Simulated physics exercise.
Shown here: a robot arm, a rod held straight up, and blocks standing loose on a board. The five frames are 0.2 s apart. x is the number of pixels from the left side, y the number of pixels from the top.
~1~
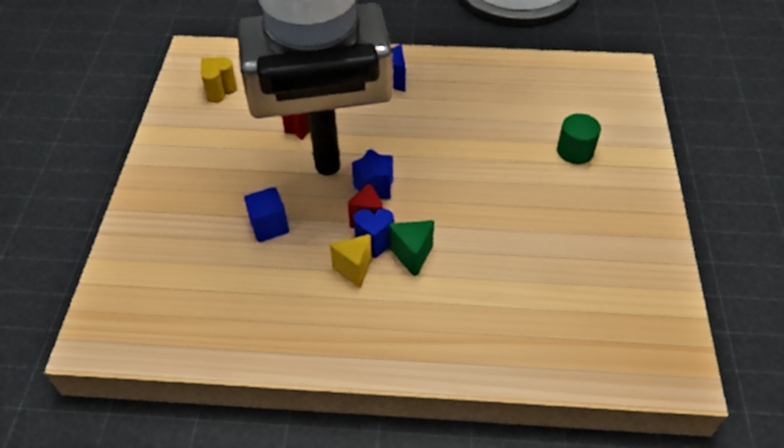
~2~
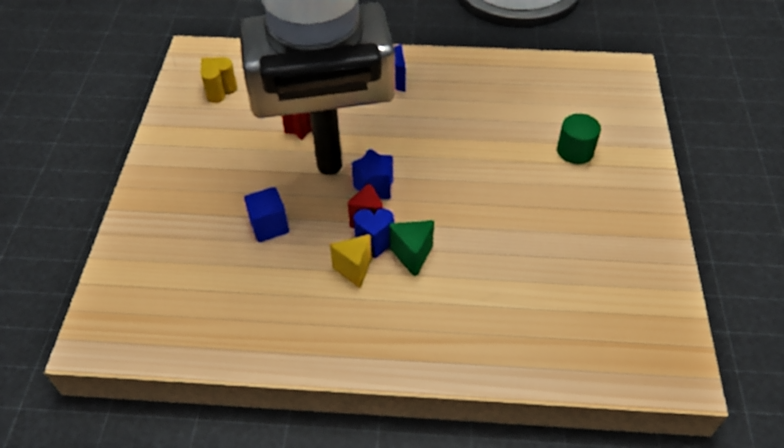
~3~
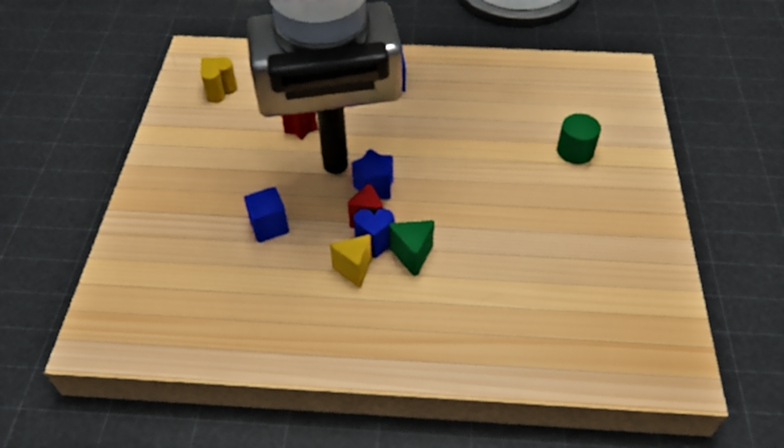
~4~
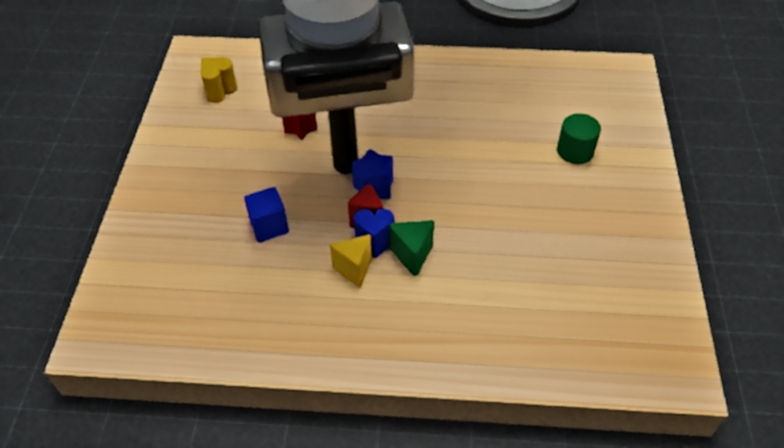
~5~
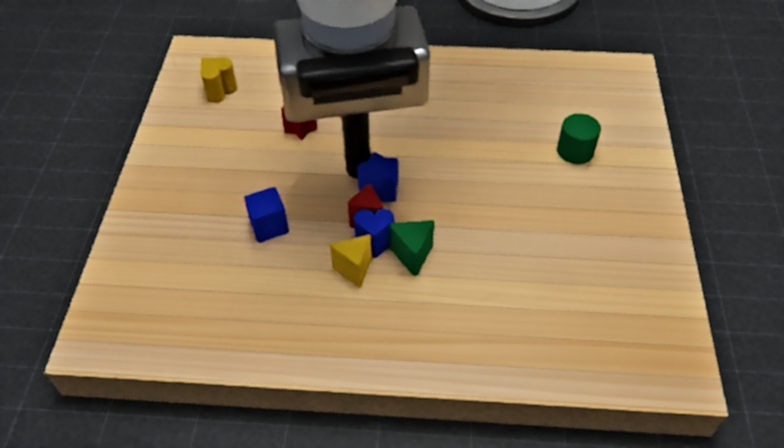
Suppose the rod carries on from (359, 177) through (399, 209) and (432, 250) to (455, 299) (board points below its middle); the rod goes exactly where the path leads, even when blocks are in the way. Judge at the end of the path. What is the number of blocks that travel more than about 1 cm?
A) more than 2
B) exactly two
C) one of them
Option B.
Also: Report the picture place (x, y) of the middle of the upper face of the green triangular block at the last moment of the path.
Put as a pixel place, it's (414, 255).
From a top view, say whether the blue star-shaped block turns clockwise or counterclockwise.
From above, it looks like the blue star-shaped block goes counterclockwise.
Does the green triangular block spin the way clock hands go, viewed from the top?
I believe so.
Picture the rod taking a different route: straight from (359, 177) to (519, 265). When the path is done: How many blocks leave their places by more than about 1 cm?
The result: One block.
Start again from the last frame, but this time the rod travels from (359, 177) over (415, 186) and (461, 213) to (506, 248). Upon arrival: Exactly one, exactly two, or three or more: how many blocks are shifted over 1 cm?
Moved: 1.
On the path given first. One third of the way, rod at (400, 204); blue star-shaped block at (424, 200).
Two thirds of the way, rod at (433, 245); blue star-shaped block at (465, 226), turned 45° anticlockwise; green triangular block at (416, 246), turned 40° clockwise.
At the end, rod at (456, 293); red triangular block still; blue star-shaped block at (470, 229), turned 70° anticlockwise; green triangular block at (414, 255), turned 70° clockwise.
